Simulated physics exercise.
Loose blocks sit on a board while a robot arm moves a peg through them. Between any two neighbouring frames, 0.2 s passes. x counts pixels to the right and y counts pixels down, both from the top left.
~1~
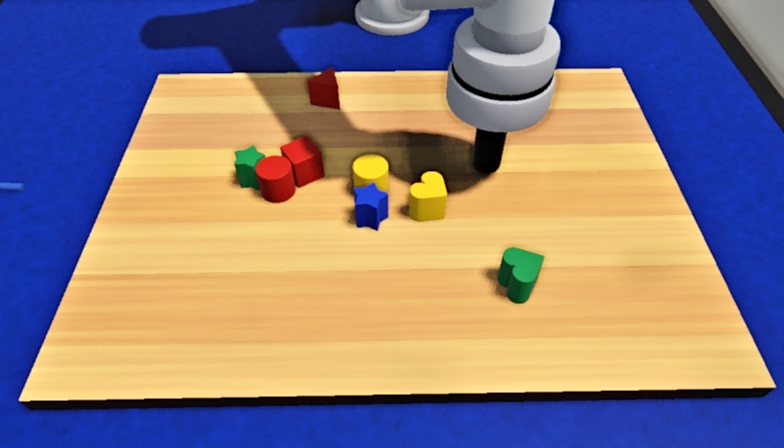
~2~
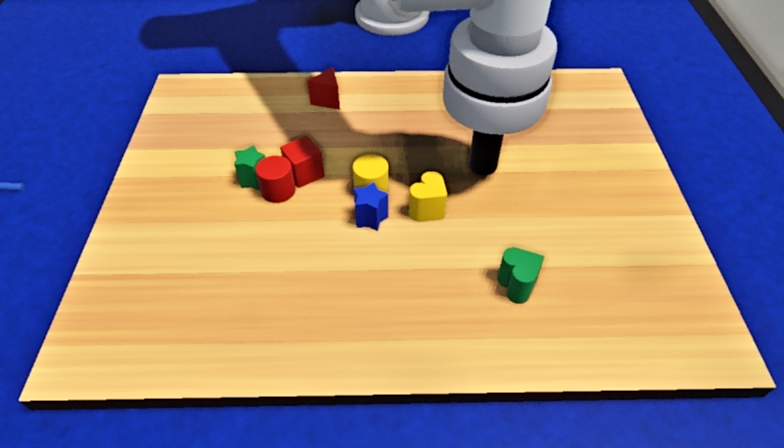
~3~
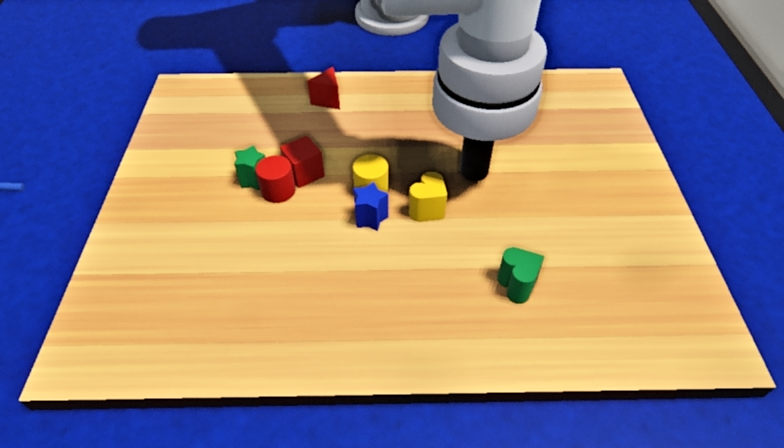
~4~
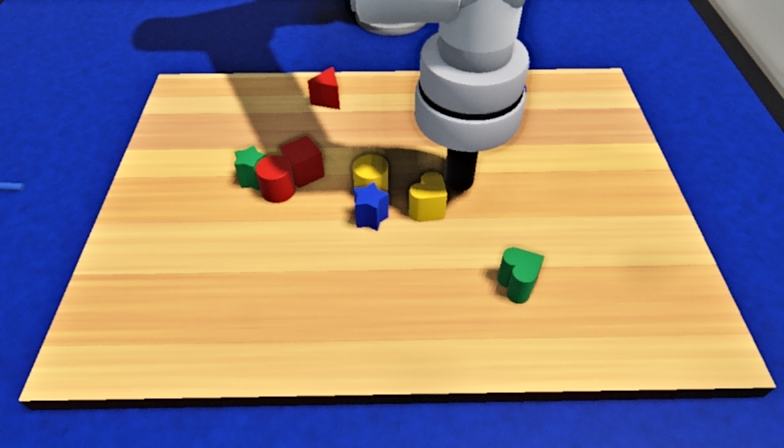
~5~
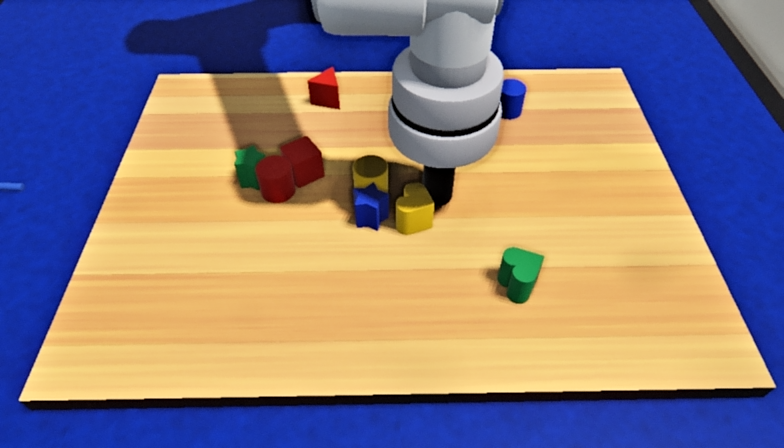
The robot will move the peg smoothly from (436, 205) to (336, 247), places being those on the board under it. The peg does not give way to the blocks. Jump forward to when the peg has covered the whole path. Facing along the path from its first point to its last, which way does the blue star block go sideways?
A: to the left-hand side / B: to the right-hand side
Answer: B.
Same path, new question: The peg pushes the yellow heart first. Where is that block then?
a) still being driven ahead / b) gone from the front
Letter b.
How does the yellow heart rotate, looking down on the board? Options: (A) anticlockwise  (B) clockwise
Letter A.
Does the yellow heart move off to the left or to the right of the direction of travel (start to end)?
To the left.
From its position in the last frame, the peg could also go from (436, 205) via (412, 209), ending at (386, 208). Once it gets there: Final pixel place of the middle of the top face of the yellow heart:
I'd place it at (395, 209), taking the centre of its top.
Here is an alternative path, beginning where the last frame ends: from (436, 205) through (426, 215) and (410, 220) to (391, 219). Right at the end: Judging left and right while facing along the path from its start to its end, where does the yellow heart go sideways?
Out to the left.
What follows on the original path. One third of the way, peg at (404, 210); yellow heart at (391, 216), turned 45° anticlockwise.
Two thirds of the way, peg at (370, 224); blue star block at (345, 196), turned 75° clockwise; yellow heart at (373, 233), turned 90° anticlockwise.
At the end, peg at (335, 239); blue star block at (336, 197), turned 115° clockwise; yellow round block still; yellow heart at (372, 236), turned 95° anticlockwise.
